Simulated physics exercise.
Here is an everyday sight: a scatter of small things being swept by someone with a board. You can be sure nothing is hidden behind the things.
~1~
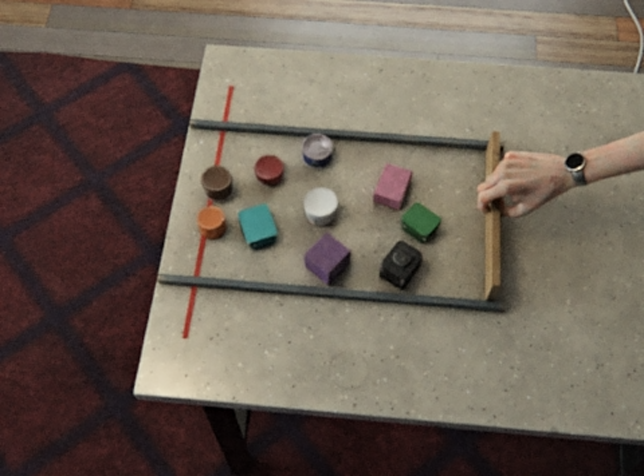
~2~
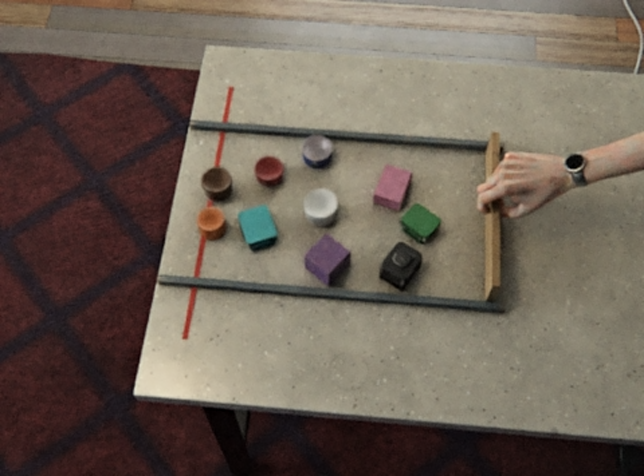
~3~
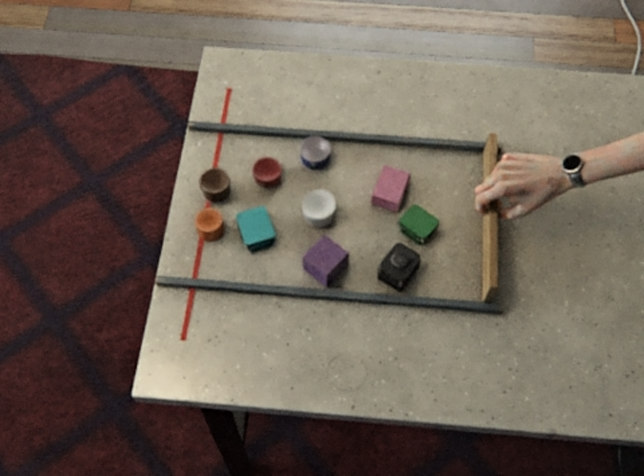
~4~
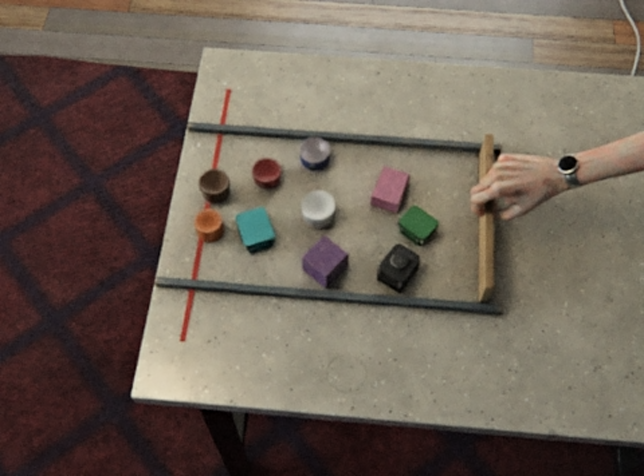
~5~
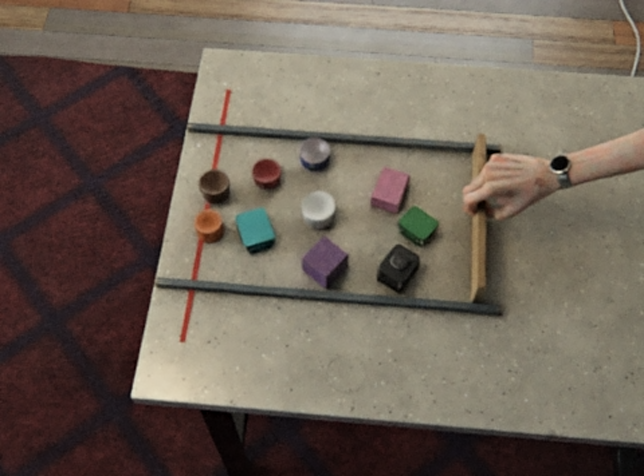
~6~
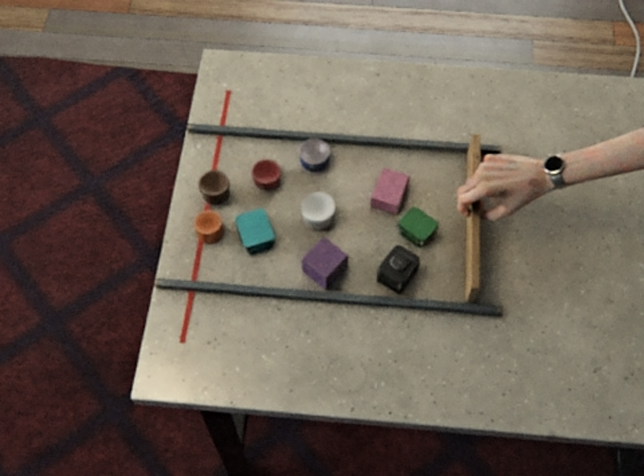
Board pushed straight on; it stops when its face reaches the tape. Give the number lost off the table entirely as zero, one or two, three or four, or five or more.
The push will send five or more off the table.
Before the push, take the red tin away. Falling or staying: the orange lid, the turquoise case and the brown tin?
Orange lid: Over the edge. Turquoise case: Over the edge. Brown tin: Over the edge.
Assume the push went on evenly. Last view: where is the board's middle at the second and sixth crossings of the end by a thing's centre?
I'd say close to (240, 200), then close to (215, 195).
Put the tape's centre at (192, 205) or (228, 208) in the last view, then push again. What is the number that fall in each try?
Taking the two tries in order, the numbers are 6 and 2.
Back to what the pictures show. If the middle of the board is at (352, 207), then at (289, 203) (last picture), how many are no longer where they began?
First position 5; second position 9.
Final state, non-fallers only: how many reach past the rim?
I count 0 overhanging.
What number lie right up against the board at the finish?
Number in contact with it: 4.
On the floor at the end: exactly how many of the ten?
6.
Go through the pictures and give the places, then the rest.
In the first frame, brown tin (218, 184); orange lid (212, 223); turquoise case (258, 227); board (493, 214); tape (210, 202).
In the second frame, orange lid (212, 224); green case (420, 224).
In the third frame, turquoise case (256, 229); black case (399, 267).
In the fourth frame, brown tin (215, 187); blue pot (315, 155).
In the fifth frame, orange lid (209, 226); pink block (390, 190).
In the sixth frame, brown tin (215, 188); orange lid (209, 227); turquoise case (255, 232); board (473, 217); tape (207, 206).
A little later, none off yet; brown tin at rest near (215, 188); orange lid at rest near (209, 227); turquoise case at rest near (255, 232).
Next, none off yet; brown tin at rest near (215, 188); orange lid at rest near (209, 227); turquoise case moving near (250, 232).
Later still, none off yet; brown tin shifted about its own width near (188, 182); orange lid shifted well along near (160, 233); turquoise case shifted well along near (190, 228).
When it is over, the number that fall off is five or more; down, purple block, white pot, red tin, turquoise case, orange lid and brown tin.
